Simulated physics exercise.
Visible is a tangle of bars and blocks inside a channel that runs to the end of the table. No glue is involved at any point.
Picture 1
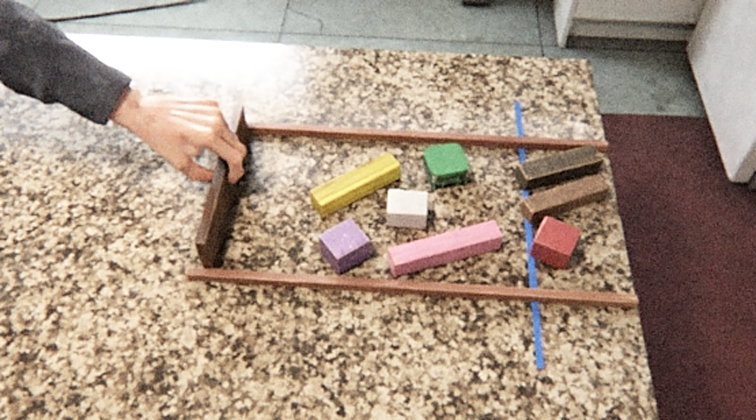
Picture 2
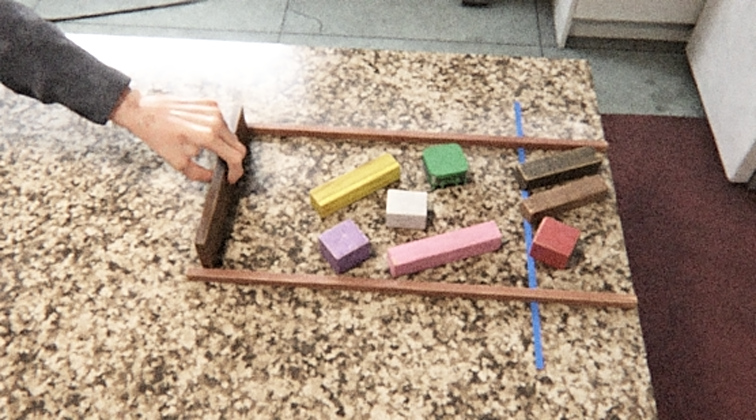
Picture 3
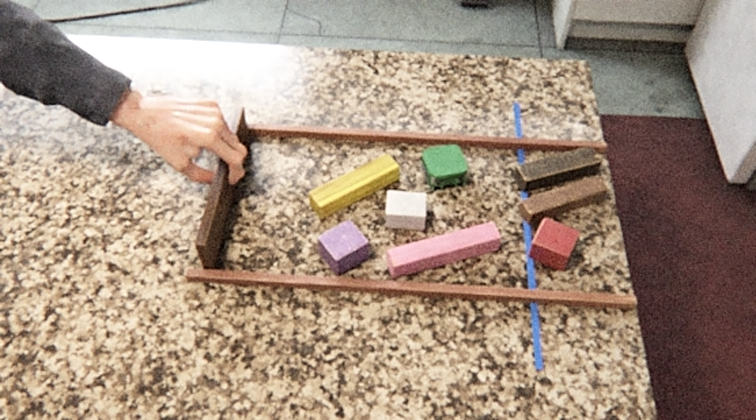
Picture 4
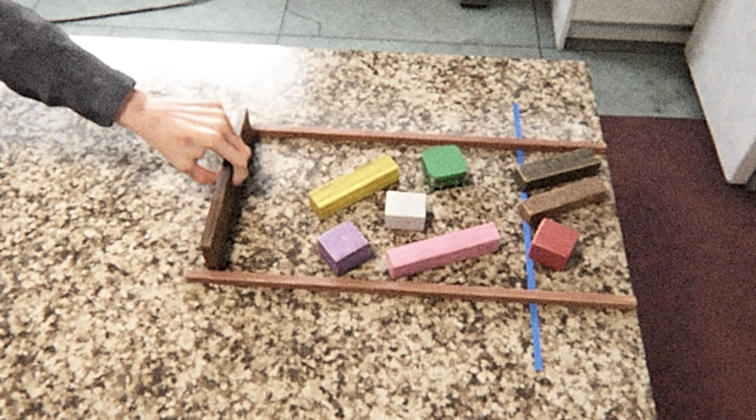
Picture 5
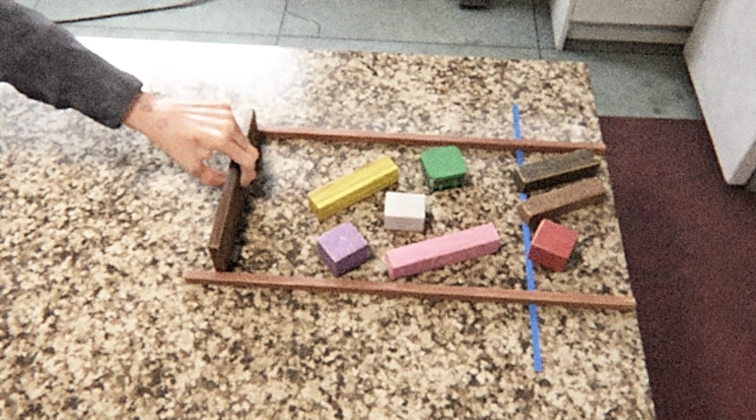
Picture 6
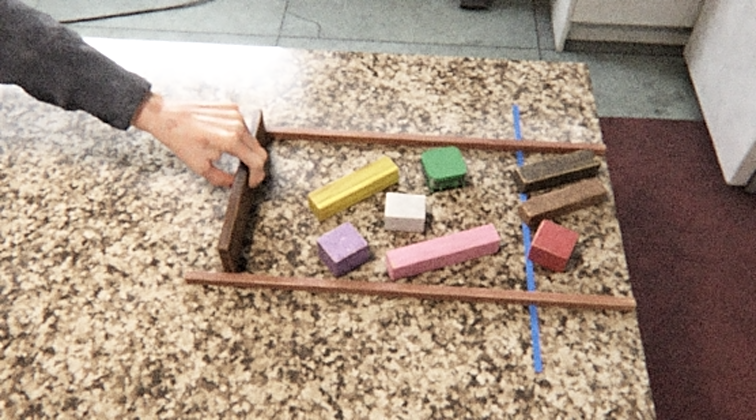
On a speckled stone countertop, a hand slid a dark board a short way right between two wooden rails, while the colorful blocks and bars scattered ahead of it stayed put.
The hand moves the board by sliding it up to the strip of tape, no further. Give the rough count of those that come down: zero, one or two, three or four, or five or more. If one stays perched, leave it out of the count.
I predict the tally of drops will be under three but above nought.
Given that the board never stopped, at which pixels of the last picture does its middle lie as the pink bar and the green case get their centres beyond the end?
The pink bar gives roughly (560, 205), the green case roughly (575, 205).
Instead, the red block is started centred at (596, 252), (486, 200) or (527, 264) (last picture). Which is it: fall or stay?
The red block holds on; is kept; remains up.
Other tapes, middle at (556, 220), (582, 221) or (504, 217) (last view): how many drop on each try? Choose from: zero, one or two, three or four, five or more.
Counts for the three tries are three to four, at least five and none.
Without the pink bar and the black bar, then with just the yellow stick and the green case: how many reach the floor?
First try 0, second try 0.
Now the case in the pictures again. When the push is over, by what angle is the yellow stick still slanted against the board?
Roughly 0°.
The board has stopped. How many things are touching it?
That number would be 2.
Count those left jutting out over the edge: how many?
3 overhanging.
Early on, none off yet; brown bar at rest near (563, 202); black bar at rest near (556, 171); red block at rest near (553, 246).
A while later, none off yet; brown bar travelled a little near (572, 194); black bar at rest near (556, 171); red block at rest near (553, 246).
Finally, the number that fall off is one or two; lost, black bar.
